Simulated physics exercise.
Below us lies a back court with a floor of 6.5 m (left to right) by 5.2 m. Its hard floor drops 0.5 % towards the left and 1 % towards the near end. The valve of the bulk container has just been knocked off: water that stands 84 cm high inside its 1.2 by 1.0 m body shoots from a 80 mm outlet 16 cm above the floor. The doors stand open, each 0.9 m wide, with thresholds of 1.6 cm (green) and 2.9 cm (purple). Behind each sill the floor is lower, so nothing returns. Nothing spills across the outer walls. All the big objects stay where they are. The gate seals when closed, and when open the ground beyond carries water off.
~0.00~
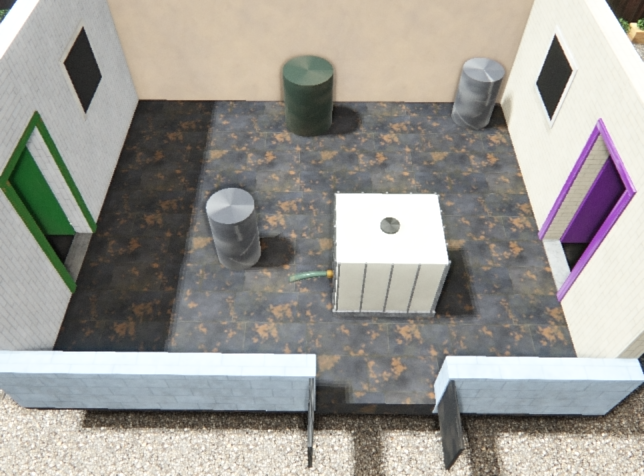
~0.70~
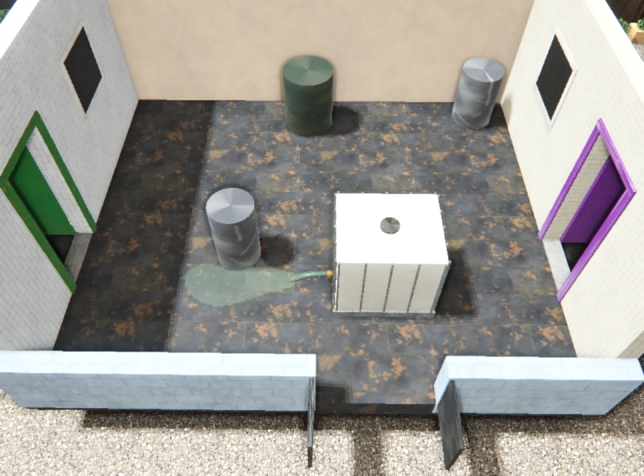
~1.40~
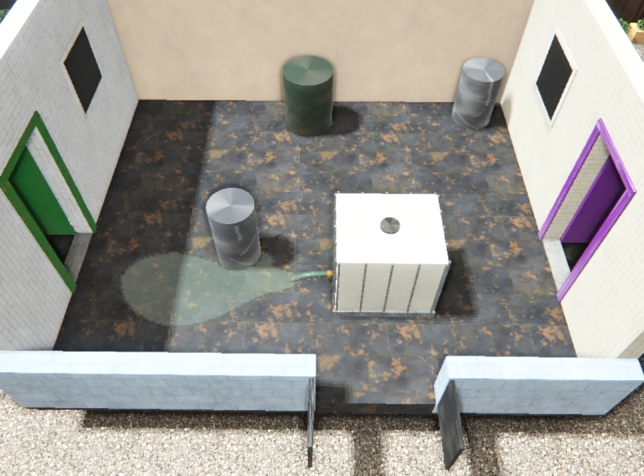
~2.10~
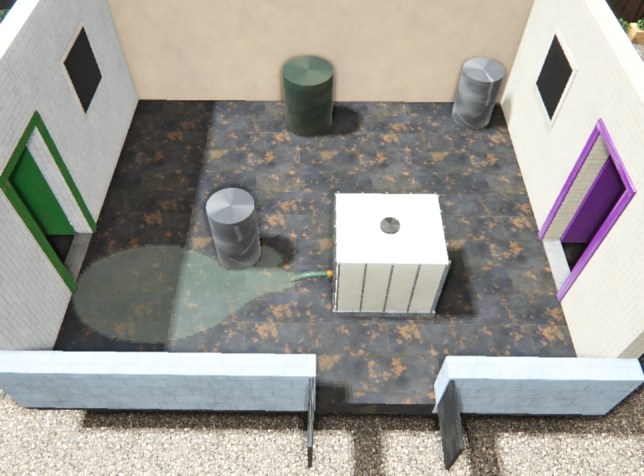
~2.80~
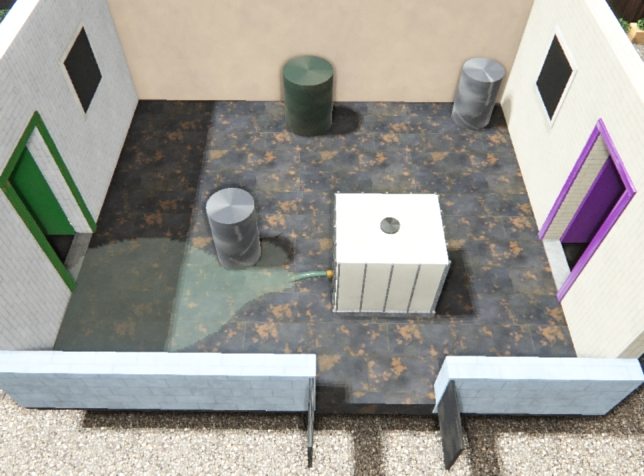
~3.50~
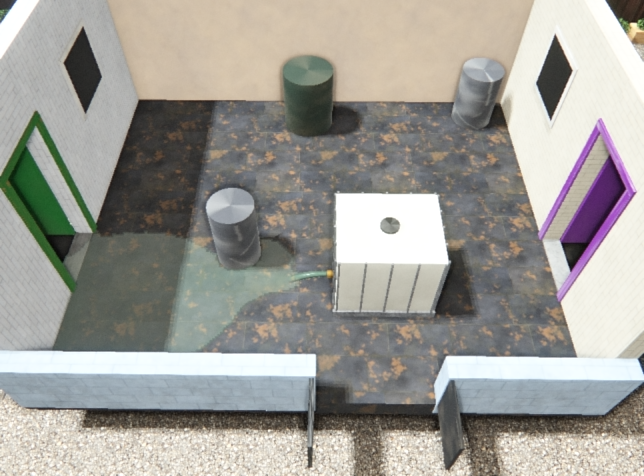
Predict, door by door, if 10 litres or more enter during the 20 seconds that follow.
Within that time: At the green door it passes the limit; at the purple door it stays under the limit.
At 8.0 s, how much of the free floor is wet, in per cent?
Near 20 per cent is wet.
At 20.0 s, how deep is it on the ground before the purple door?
About 0.0 cm.
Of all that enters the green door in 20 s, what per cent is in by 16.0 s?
Some 70 per cent by then.
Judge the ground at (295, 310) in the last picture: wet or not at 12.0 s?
It is under water.
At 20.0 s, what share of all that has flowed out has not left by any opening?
Some 84 per cent remains.
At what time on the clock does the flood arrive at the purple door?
Purple not within the 20 s.
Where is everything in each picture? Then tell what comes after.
In the first picture, the jet has just started at (314, 275); the ground is still dry.
The second picture shows the jet leaves at (314, 275); the sheet reaches (191, 272), 2.0 m away, and wets 0.6 m2.
The third picture shows the jet leaves at (314, 275); the sheet reaches (129, 271), 2.8 m away, and wets 1.5 m2.
The fourth picture shows from the spout at (314, 275) the water has spread over 2.5 m2; its tip is at (76, 297), and it is 1.1 cm deep on average.
The fifth picture shows from the spout at (314, 275) the water has spread over 3.3 m2; its tip is at (62, 284), and it is 1.0 cm deep on average.
The sixth picture shows the jet leaves at (314, 275); the sheet reaches a hidden place, 3.8 m away, and wets 3.8 m2.
After 5.0 s water covers 15 % of the floor and is deepest (6 cm) near (253, 268); green door 2.6 cm at the sill, 2 L in, purple door not reached.
After 8.0 s water covers 20 % of the floor and is deepest (6 cm) near (253, 268); green door 2.6 cm at the sill, 5 L in, purple door not reached.
After 12.0 s water covers 30 % of the floor and is deepest (7 cm) near (253, 268); green door 2.8 cm at the sill, 10 L in, purple door not reached.
After 16.0 s water covers 35 % of the floor and is deepest (7 cm) near (253, 268); green door 3 cm at the sill, 17 L in, purple door not reached.
After 20.0 s water covers 40 % of the floor and is deepest (7 cm) near (253, 268); green door 2.7 cm at the sill, 24 L in, purple door not reached.
